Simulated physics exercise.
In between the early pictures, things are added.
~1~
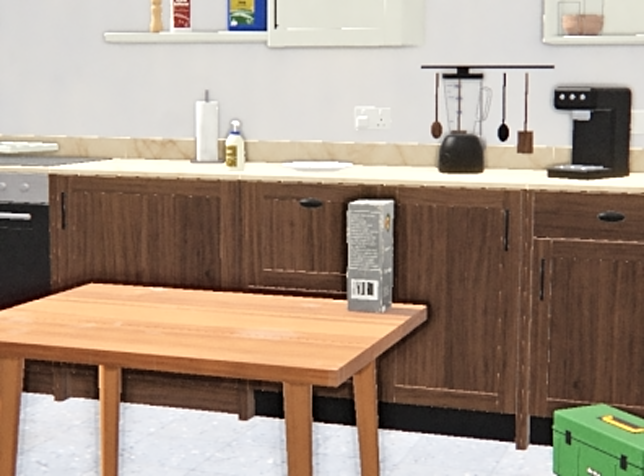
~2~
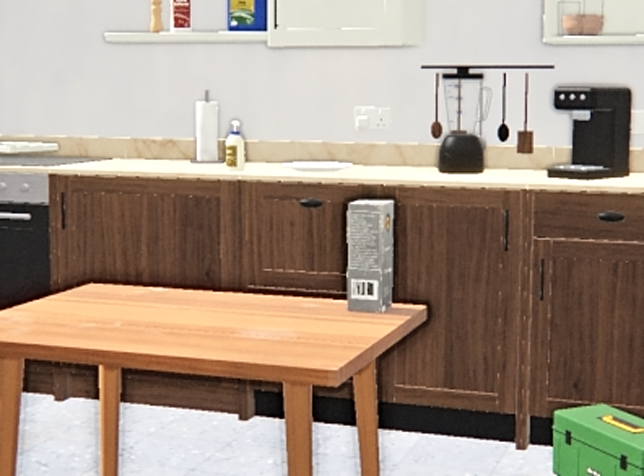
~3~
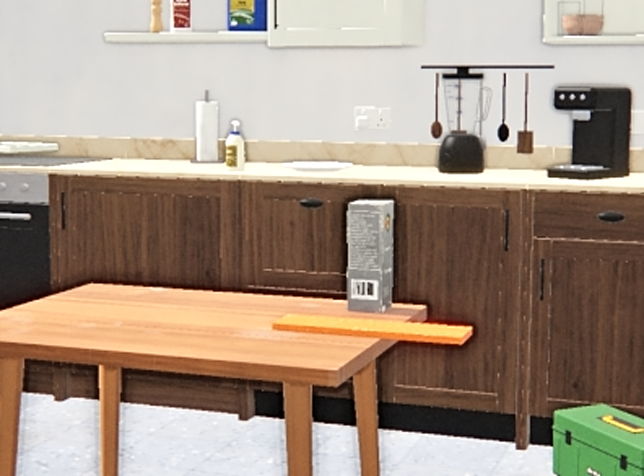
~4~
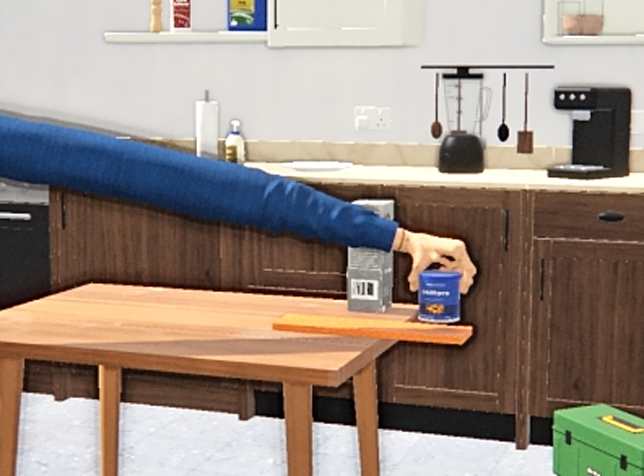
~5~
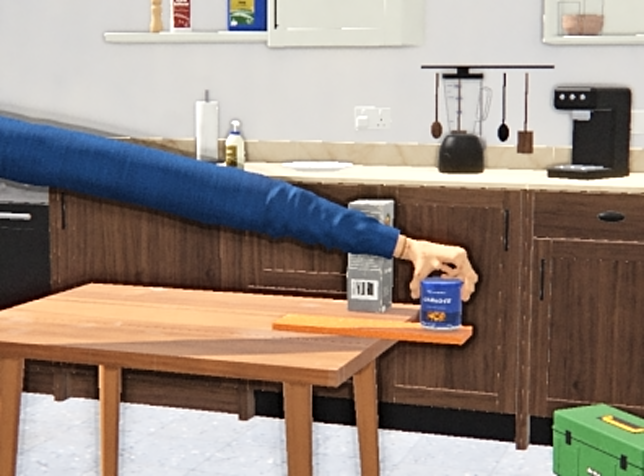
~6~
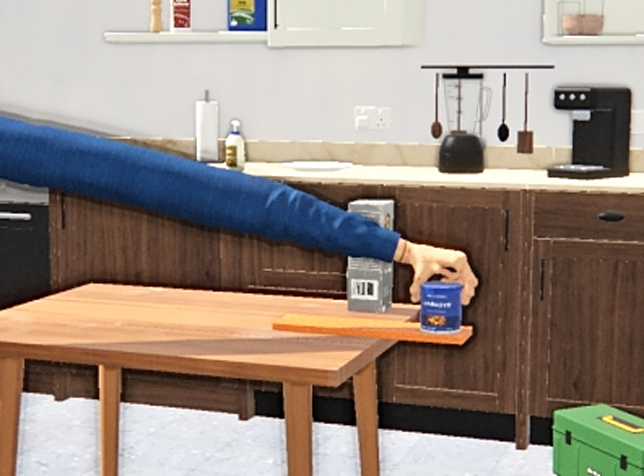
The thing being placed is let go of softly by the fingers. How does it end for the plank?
It will fail to stay balanced.
Then, 0.40 s after the last picture, blue tin now down on the floor or falling; orange plank on its side.
Then, 0.50 s after the last picture, orange plank now down on the floor or falling.
Then, 0.70 s after the last picture, things are still on the move.
Then, 0.80 s after the last picture, as before.
By the end, down on the floor or falling, blue tin and orange plank; grey carton in place. The plank goes over.
